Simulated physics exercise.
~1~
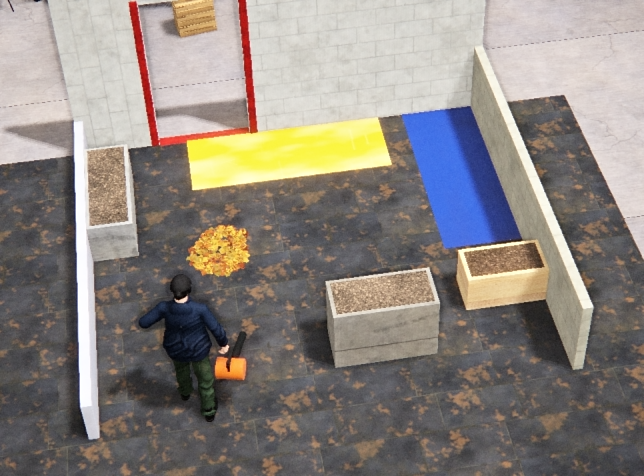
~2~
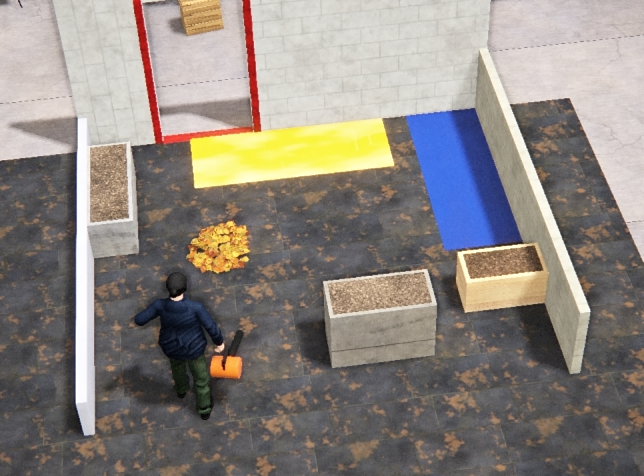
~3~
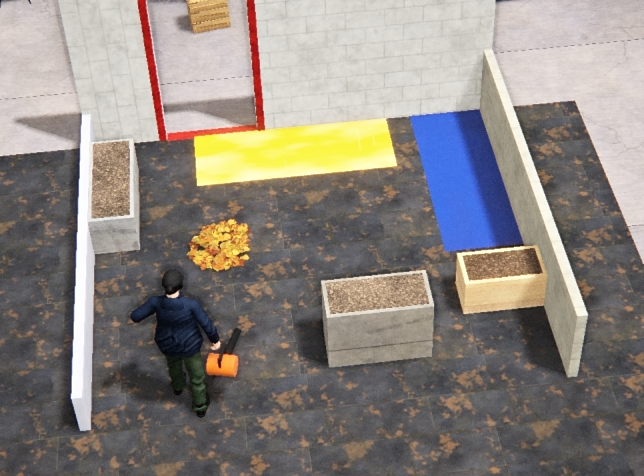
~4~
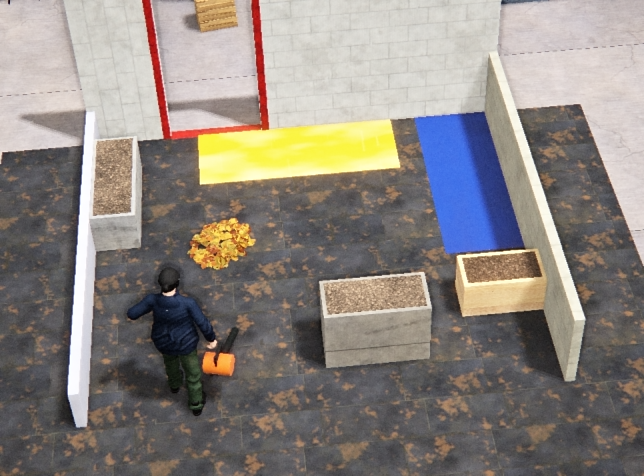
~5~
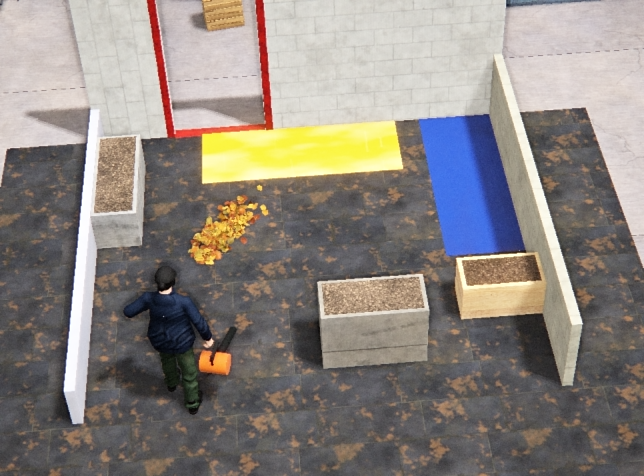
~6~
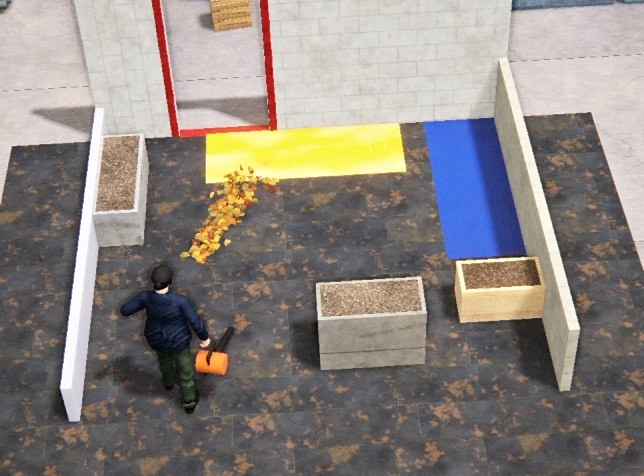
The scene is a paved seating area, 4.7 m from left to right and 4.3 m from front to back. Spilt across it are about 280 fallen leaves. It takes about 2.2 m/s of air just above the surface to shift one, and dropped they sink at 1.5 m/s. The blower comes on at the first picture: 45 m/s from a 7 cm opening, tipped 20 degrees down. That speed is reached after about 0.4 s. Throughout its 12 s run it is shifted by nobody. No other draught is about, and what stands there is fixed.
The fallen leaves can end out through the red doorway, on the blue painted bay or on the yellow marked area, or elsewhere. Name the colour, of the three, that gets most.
The biggest group is at the red one.
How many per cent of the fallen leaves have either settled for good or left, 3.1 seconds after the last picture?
That works out to some 30 %.
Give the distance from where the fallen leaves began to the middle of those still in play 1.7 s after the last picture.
My estimate is about 2.0 m.
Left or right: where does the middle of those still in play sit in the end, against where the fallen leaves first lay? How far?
Net drift: Leftward, close to 0.6 m.
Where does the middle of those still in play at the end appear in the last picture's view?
(170, 141).
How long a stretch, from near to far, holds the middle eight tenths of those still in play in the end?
About 1.6 m from near to far.
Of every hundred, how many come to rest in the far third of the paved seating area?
Roughly 30 in a hundred.
Then, 1.7 s after the last picture, 8 % are on the yellow marked area, 50 % out through the red doorway and 0 % on the blue painted bay; the middle of those still in play is near (204, 136); 6 % have settled or left.
Then, 3.1 s after the last picture, 2 % are on the yellow marked area, 62 % out through the red doorway and 0 % on the blue painted bay; the middle of those still in play is near (186, 131); 28 % have settled or left.
Then, 5.8 s after the last picture, 2 % are on the yellow marked area, 64 % out through the red doorway and 0 % on the blue painted bay; the middle of those still in play is near (173, 140); 52 % have settled or left.
Then, 11.2 s after the last picture, at the end, 1 % are on the yellow marked area, 65 % out through the red doorway and 1 % on the blue painted bay; the middle of those still in play is near (170, 141).
